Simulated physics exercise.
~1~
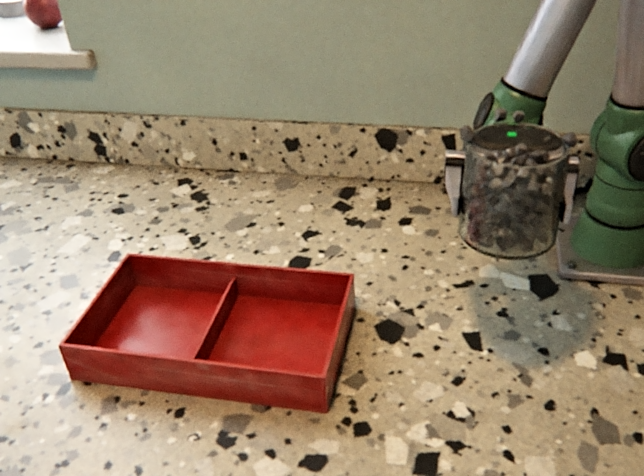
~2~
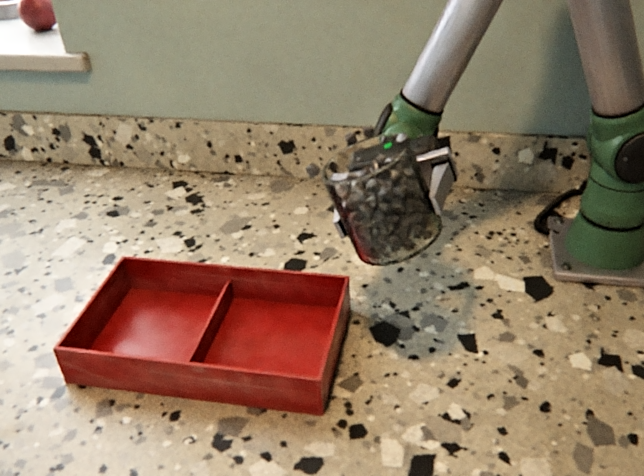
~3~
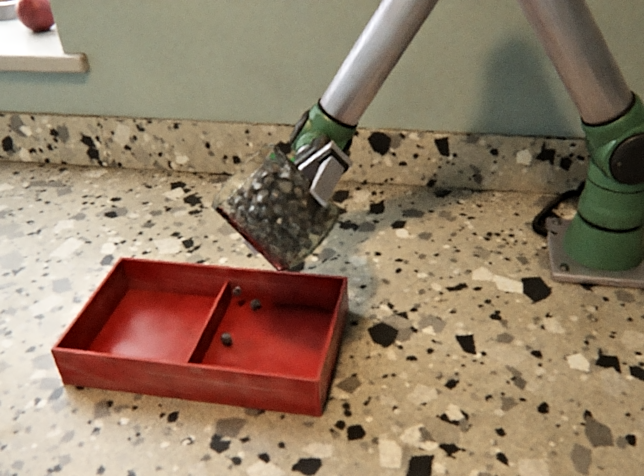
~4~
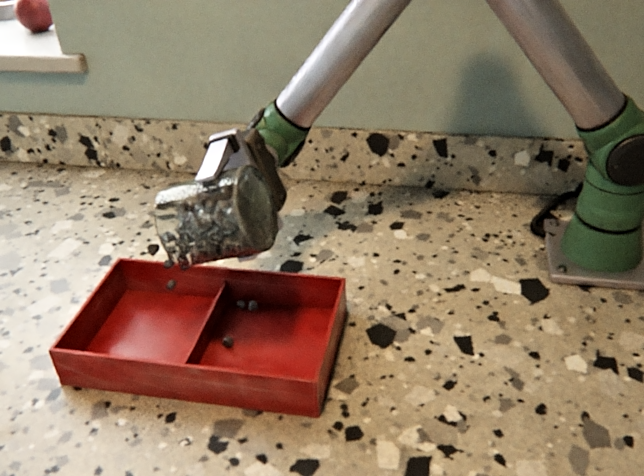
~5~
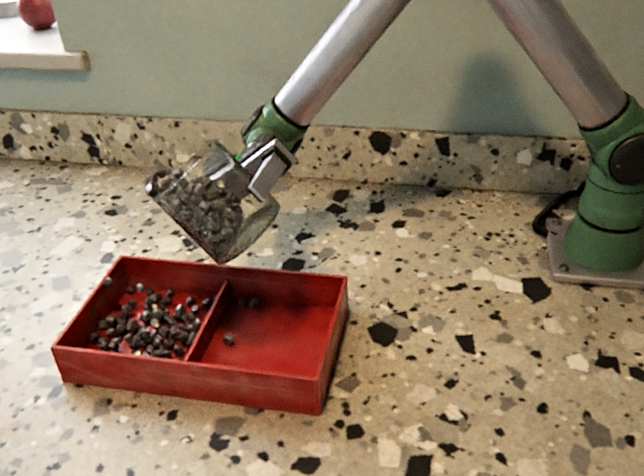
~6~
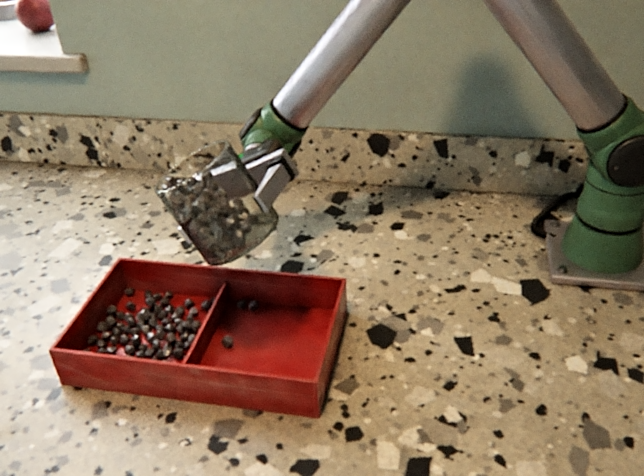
A green and gray robot arm carried a clear tumbler of small dark pebbles left over a red divided box, tipping it and dropping a few in the right part, then many in the left, before tilting partly back with pebbles still inside.
